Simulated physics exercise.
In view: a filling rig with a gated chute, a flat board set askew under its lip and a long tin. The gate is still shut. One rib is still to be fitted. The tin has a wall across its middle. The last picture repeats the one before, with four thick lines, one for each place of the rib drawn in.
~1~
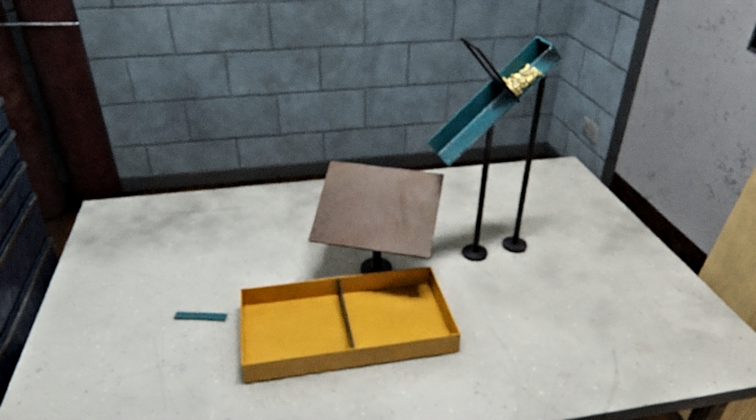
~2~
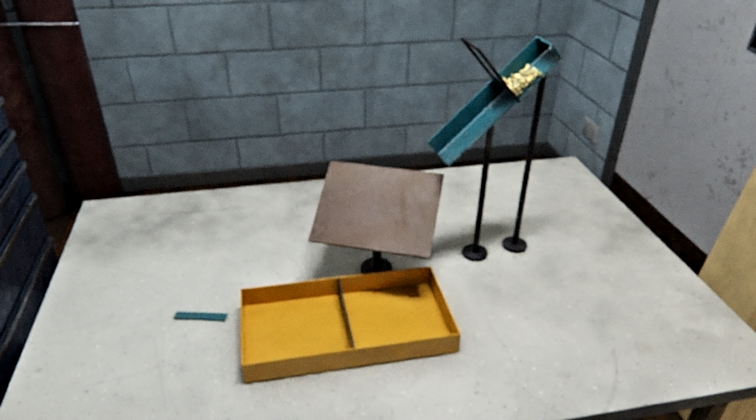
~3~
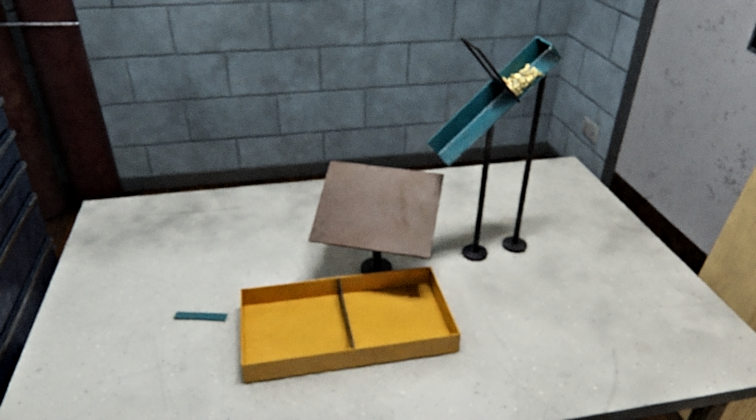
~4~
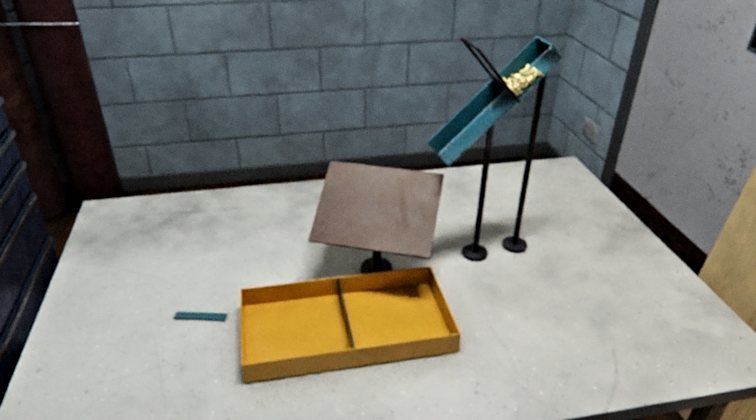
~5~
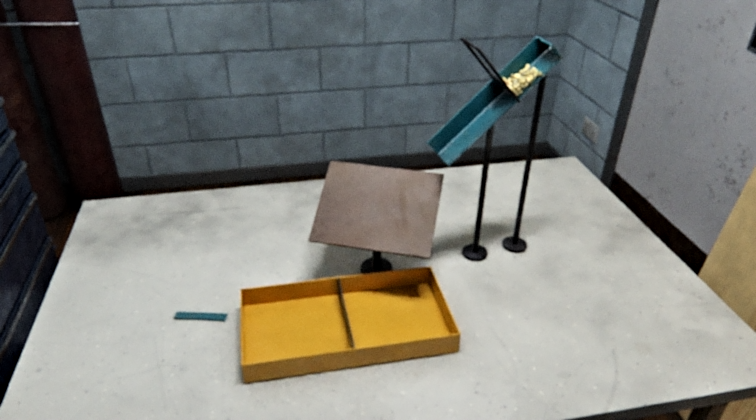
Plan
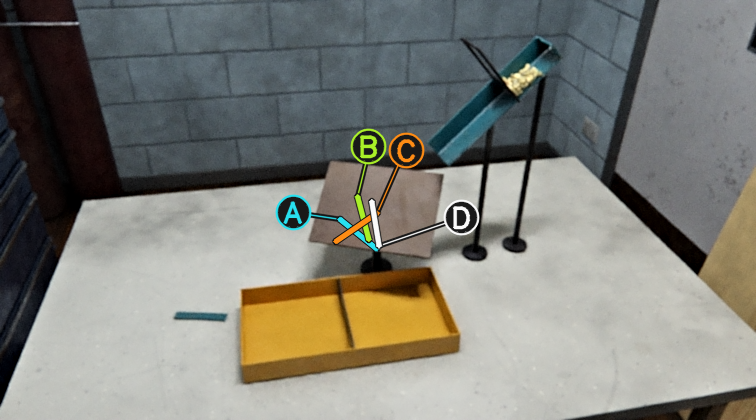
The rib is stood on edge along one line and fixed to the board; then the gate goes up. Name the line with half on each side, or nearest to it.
C.
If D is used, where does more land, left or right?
The right half.
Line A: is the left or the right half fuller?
The right half.
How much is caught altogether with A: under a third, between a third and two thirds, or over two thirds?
Over two thirds.
On the marked copy, line A from (340, 219) to (376, 248); line B from (357, 196) to (368, 239); line C from (377, 213) to (335, 241); line D from (371, 201) to (379, 245).
If A is chosen, of what is caught, a small share in the left half, all but a few in the right.
If B is chosen, of what is caught, a small share in the left half, all but a few in the right.
If C is chosen, of what is caught, close to half in the left half, close to half in the right.
If D is chosen, of what is caught, only a few in the left half, all but a few in the right.
